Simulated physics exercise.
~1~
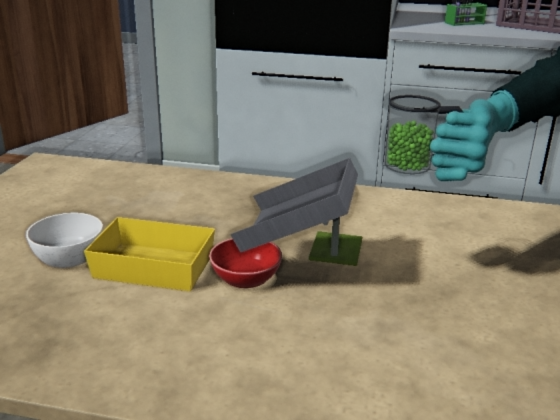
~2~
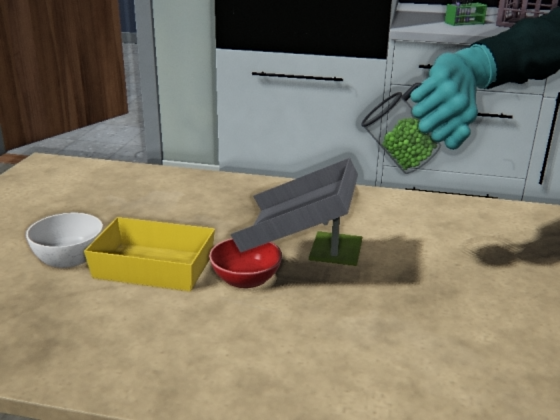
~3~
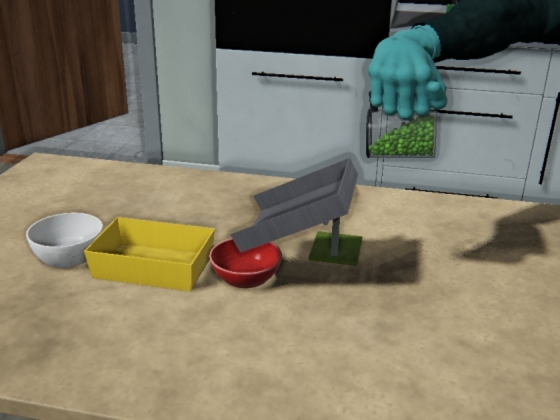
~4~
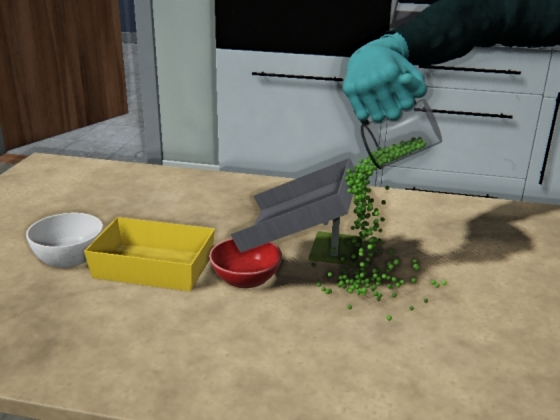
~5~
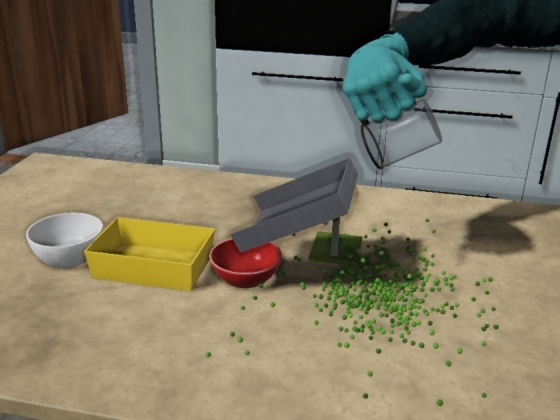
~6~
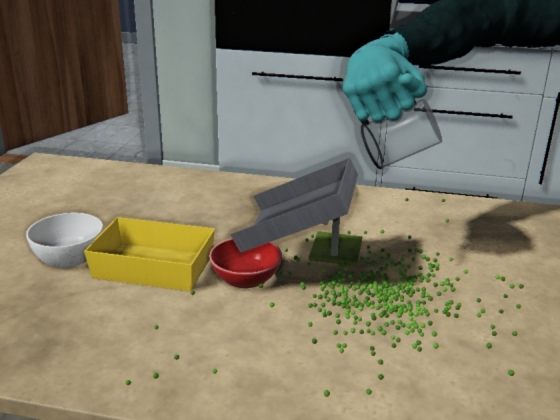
A teal-gloved hand tipped a clear cup of green peas over the raised end of a sloping grey chute, but the peas spilled down beside it and scattered across the table, leaving the cup empty and the red bowl, yellow tin and white bowl unfilled.
